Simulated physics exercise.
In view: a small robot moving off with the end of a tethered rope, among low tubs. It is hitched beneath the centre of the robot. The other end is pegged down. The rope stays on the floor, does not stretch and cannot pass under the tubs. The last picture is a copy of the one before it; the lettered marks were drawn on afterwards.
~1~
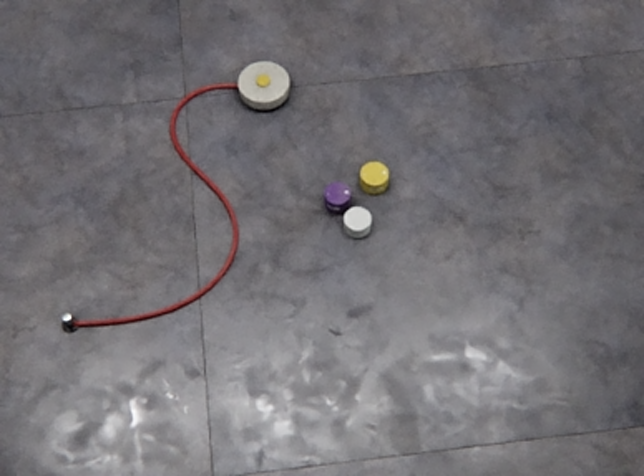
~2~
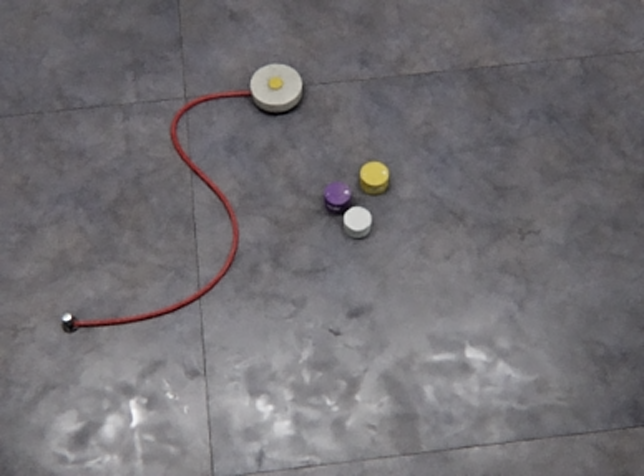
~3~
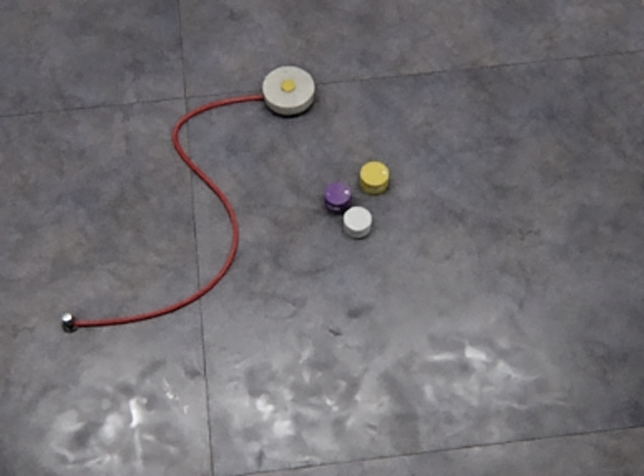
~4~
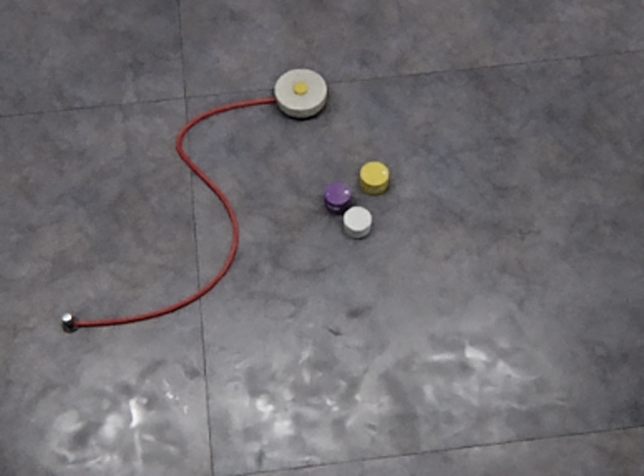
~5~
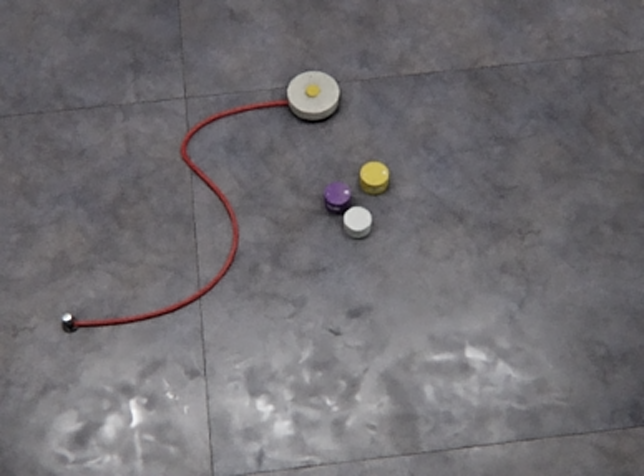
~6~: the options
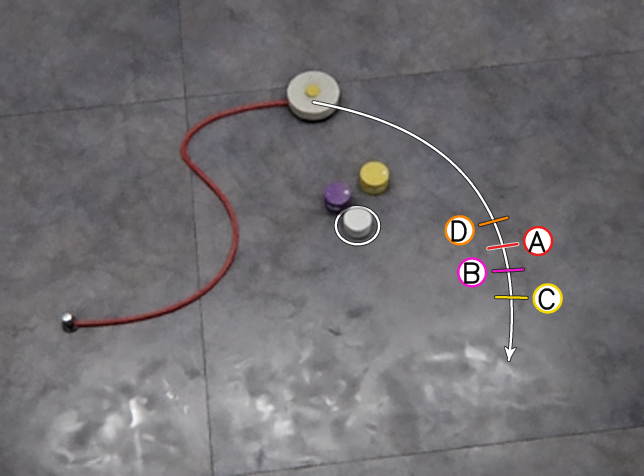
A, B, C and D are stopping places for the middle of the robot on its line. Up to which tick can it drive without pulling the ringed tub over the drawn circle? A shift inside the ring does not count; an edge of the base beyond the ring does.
B.
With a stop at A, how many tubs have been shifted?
One.
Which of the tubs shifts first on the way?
The yellow tub.
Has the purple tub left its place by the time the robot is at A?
By then, no.
On the marked copy, A at (503, 246); B at (508, 270); C at (511, 297); D at (494, 221); the ring at (357, 226); the route from (313, 102) via (472, 185) to (509, 360).
Following B. Soon after the start, robot (407, 126); white tub (358, 222).
Later, robot (480, 189); white tub (358, 222).
In the end, robot (510, 266); yellow tub (374, 205); purple tub (339, 203); white tub (356, 224); the white tub is still in its ring.
As for the rest, A is safe but short; C drags the ringed tub to (355, 238); D is safe but short.
